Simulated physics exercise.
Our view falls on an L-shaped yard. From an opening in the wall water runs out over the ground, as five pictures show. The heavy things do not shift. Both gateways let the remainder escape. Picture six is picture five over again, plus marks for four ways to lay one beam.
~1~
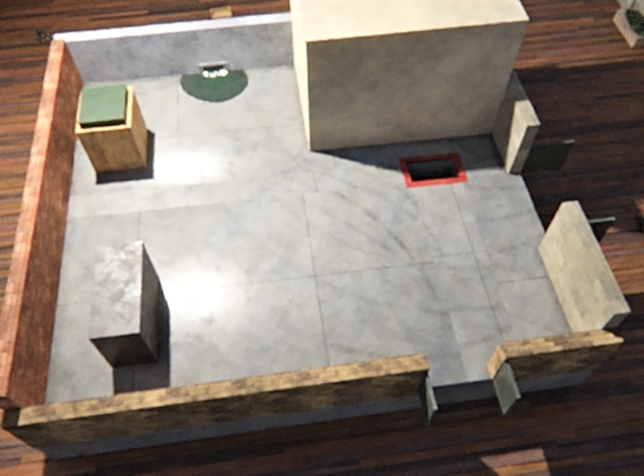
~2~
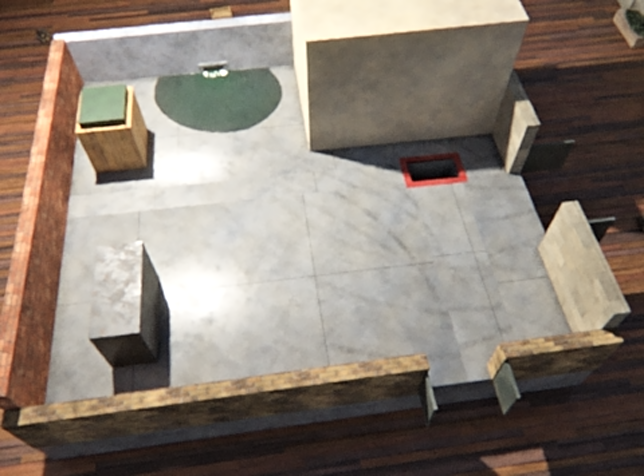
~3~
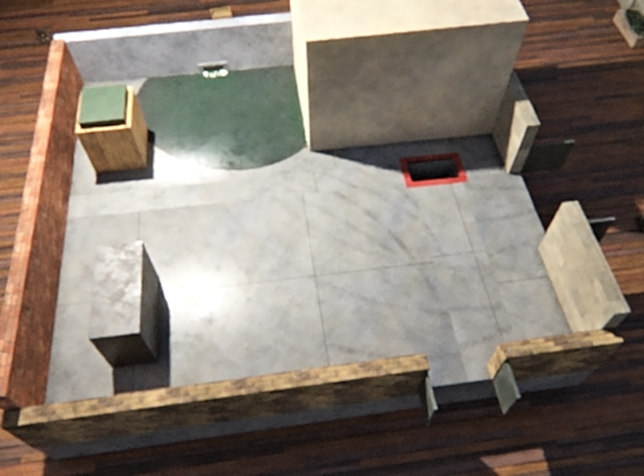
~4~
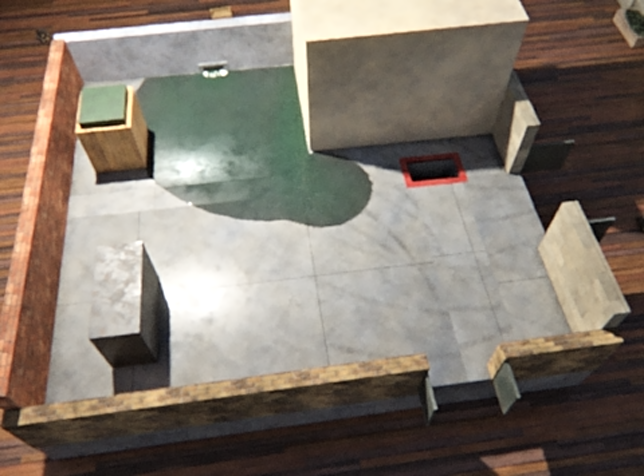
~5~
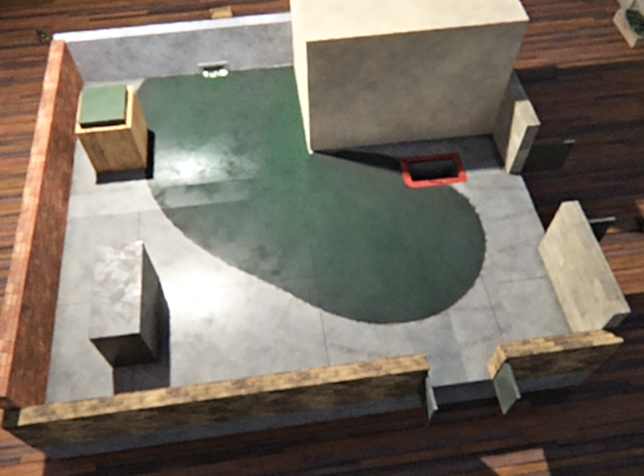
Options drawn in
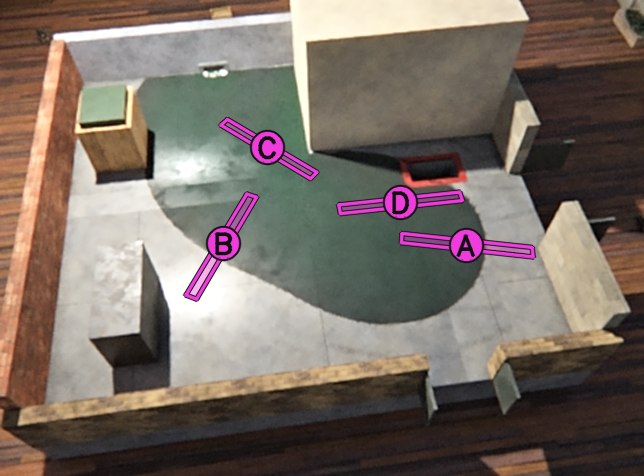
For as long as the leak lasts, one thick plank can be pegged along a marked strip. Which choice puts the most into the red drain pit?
I would pick position D.
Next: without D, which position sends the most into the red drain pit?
The answer is C.
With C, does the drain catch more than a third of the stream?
No.
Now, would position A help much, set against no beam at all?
No.
On the marked copy, A from (401, 238) to (532, 252); B from (191, 297) to (251, 195); C from (224, 122) to (313, 175); D from (339, 209) to (461, 196).
For position A, about 5 % of the stream goes into the red drain pit, about 92 % out by the gates.
For position B, about 7 % of the stream goes into the red drain pit, about 92 % out by the gates.
For position C, about 17 % of the stream goes into the red drain pit, about 79 % out by the gates.
For position D, about 25 % of the stream goes into the red drain pit, about 75 % out by the gates.
